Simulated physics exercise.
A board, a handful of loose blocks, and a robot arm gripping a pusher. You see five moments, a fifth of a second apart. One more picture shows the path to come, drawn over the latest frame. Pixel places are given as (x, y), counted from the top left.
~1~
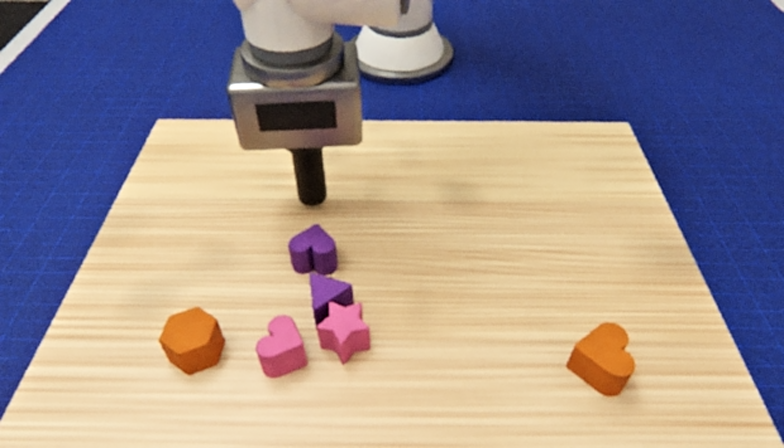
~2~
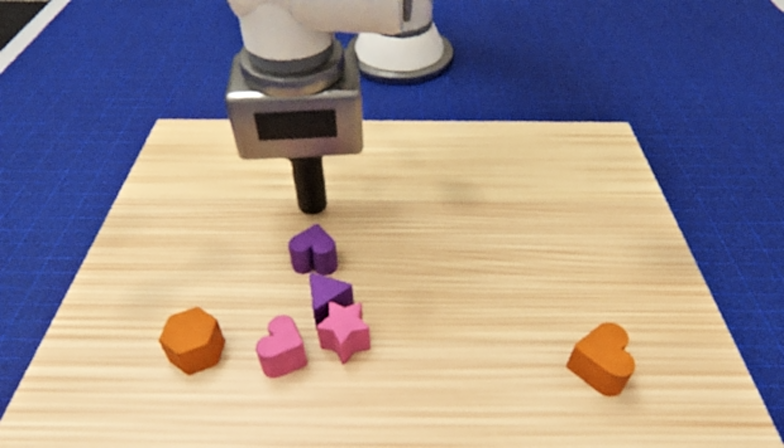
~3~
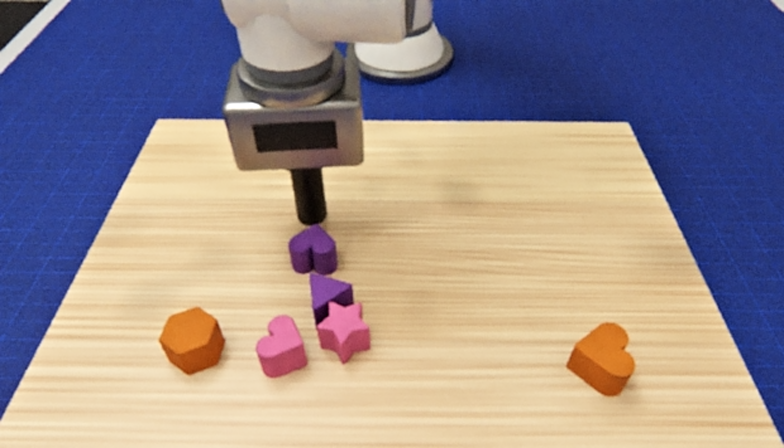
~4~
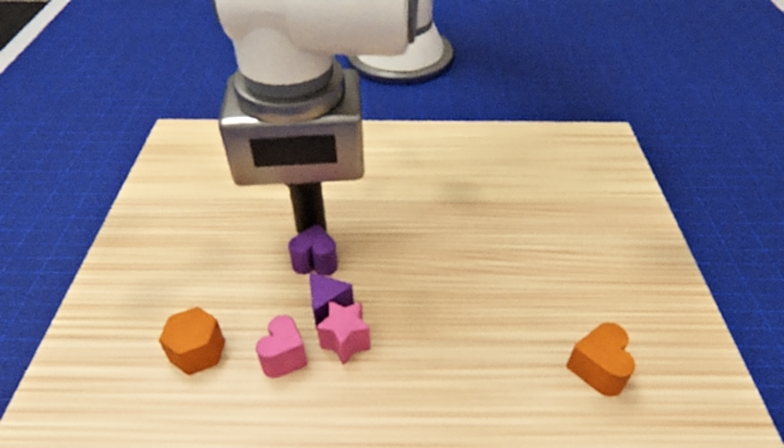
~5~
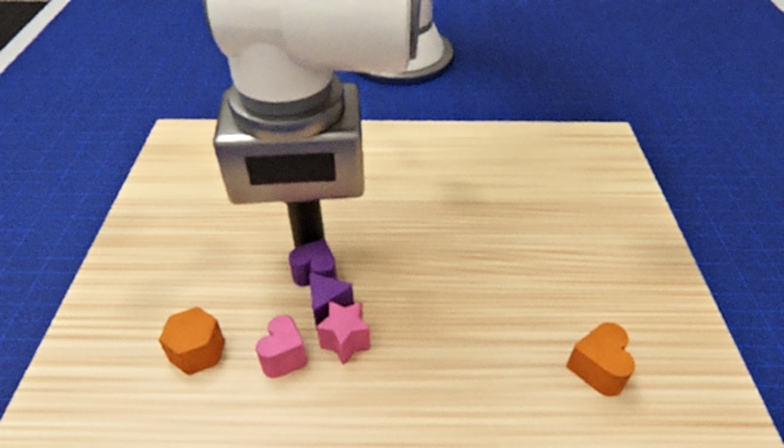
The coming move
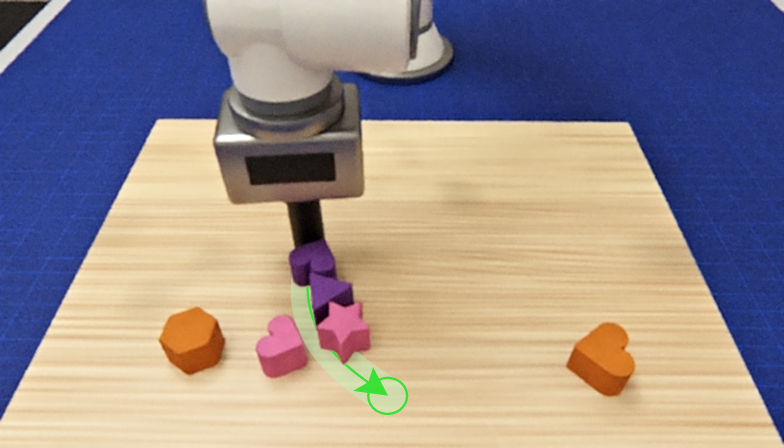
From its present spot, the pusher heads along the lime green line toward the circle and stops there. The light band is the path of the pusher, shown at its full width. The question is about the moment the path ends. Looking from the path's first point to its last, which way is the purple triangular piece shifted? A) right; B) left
A
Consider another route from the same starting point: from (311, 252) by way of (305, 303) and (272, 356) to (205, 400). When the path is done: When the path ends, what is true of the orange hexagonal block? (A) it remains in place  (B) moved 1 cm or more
Letter A.
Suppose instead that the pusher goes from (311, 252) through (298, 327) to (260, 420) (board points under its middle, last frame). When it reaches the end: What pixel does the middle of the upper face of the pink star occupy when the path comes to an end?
In the picture, that point is around (362, 350).
The drawn path runs from (311, 252) via (309, 302) and (334, 353), ending at (388, 395).
On the path given first. One third of the way, pusher (308, 295); pink heart block (277, 339); purple heart block (309, 310); purple triangular piece (320, 344), turned 20° anticlockwise; pink star (361, 348), turned 65° anticlockwise.
Two thirds of the way, pusher (334, 347); pink heart block (265, 365), turned 35° clockwise; purple heart block (313, 365), turned 55° clockwise; purple triangular piece (318, 408), turned 50° anticlockwise; pink star (369, 357), turned 90° anticlockwise.
At the end, pusher (388, 389); pink heart block (265, 365), turned 35° clockwise; purple heart block (313, 371), turned 65° clockwise; purple triangular piece (318, 413), turned 55° anticlockwise; pink star (433, 396), turned 105° anticlockwise.
